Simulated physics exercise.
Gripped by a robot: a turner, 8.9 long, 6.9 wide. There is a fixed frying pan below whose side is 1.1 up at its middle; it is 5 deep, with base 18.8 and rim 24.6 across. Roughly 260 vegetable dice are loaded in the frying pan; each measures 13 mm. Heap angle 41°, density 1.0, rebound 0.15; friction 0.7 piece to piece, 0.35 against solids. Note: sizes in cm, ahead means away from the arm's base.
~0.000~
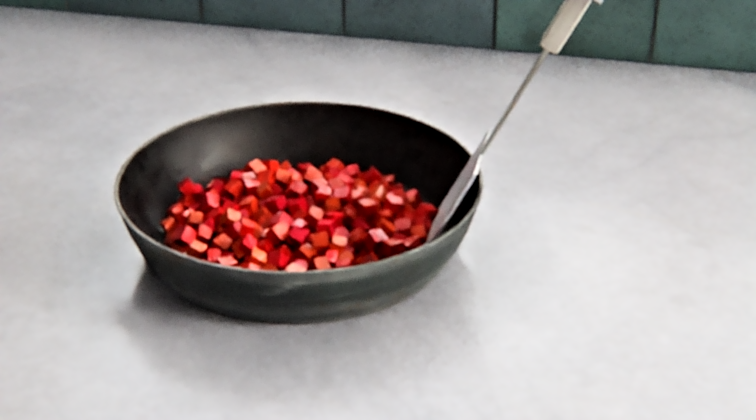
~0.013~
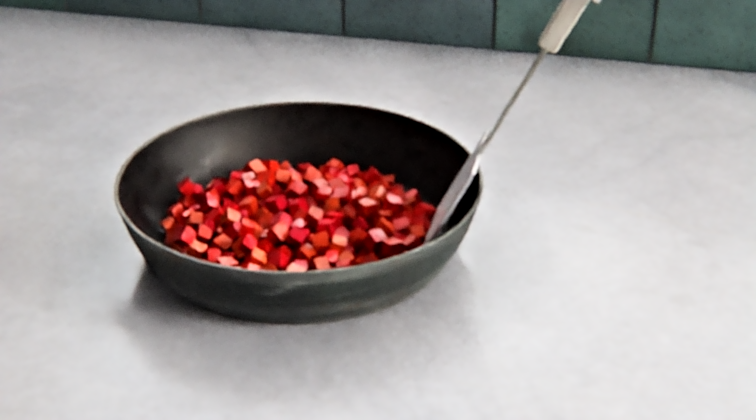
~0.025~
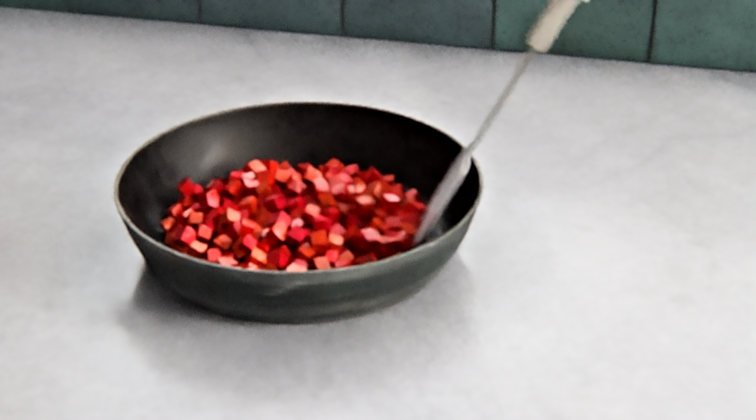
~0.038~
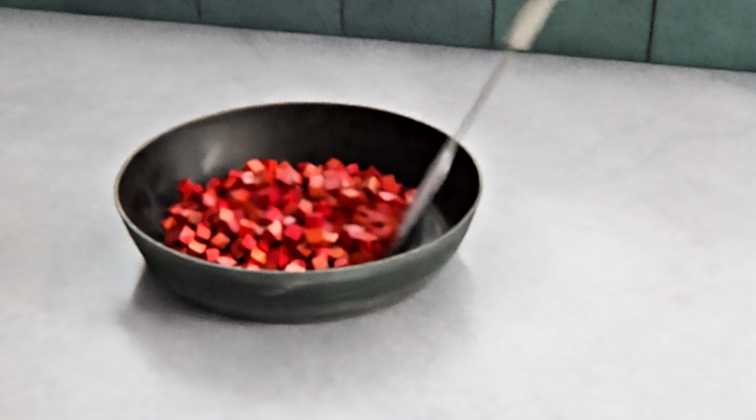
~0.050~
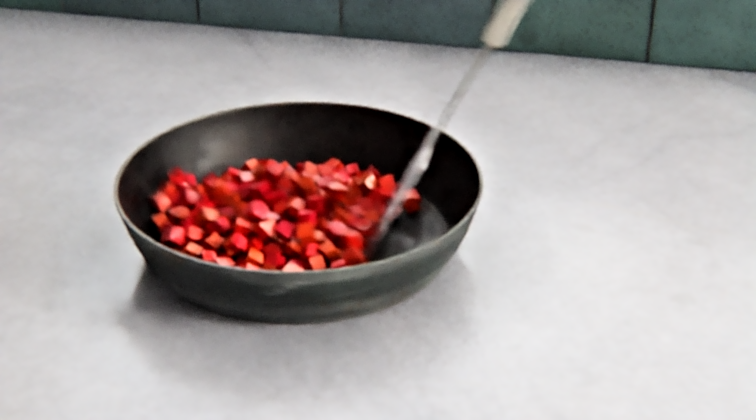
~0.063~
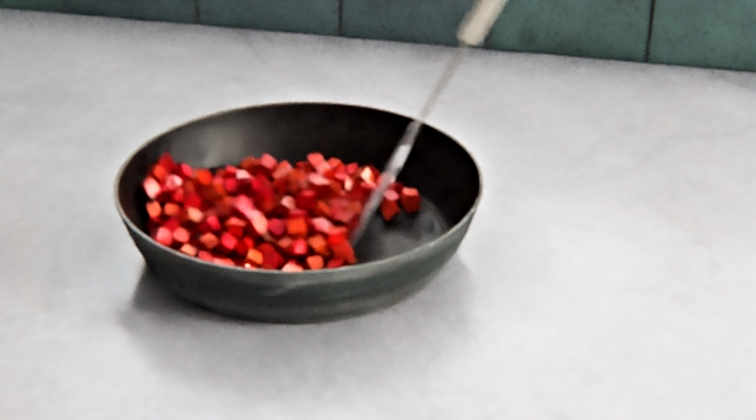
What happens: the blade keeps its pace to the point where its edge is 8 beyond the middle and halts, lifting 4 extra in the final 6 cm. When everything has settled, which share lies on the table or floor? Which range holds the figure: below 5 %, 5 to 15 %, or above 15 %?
The figure lies above 15 %.
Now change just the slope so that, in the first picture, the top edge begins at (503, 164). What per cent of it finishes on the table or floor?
Near 20 in a hundred.
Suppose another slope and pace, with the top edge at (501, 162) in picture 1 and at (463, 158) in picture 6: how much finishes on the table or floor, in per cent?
It works out to about 5 %, more or less.
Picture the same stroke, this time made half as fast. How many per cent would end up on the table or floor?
Then around 10 percent would finish on the table or floor.
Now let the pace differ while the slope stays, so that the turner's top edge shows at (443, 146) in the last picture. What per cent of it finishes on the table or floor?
Estimate: Close to 5 %.
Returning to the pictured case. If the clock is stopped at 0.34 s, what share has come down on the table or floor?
Share at that moment: About 10 %.
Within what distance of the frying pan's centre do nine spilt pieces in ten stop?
Roughly 45 cm.
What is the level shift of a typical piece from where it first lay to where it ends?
The answer is about 5 cm.
After 0.09 s, sloping 64°, highest piece 7 above the table; 259 in the frying pan.
After 0.13 s, sloping 64°, highest piece 9 above the table; 258 in the frying pan, 1 on the blade or in flight.
After 0.34 s, sloping 64°, highest piece 17 above the table; 209 in the frying pan, 26 on the table or floor, 24 on the blade or in flight.
After 1.39 s, sloping 64°, highest piece 5 above the table; 209 in the frying pan, 50 on the table or floor.
In the end, 209 in the frying pan, 50 on the table or floor. That is 19 % on the table or floor.
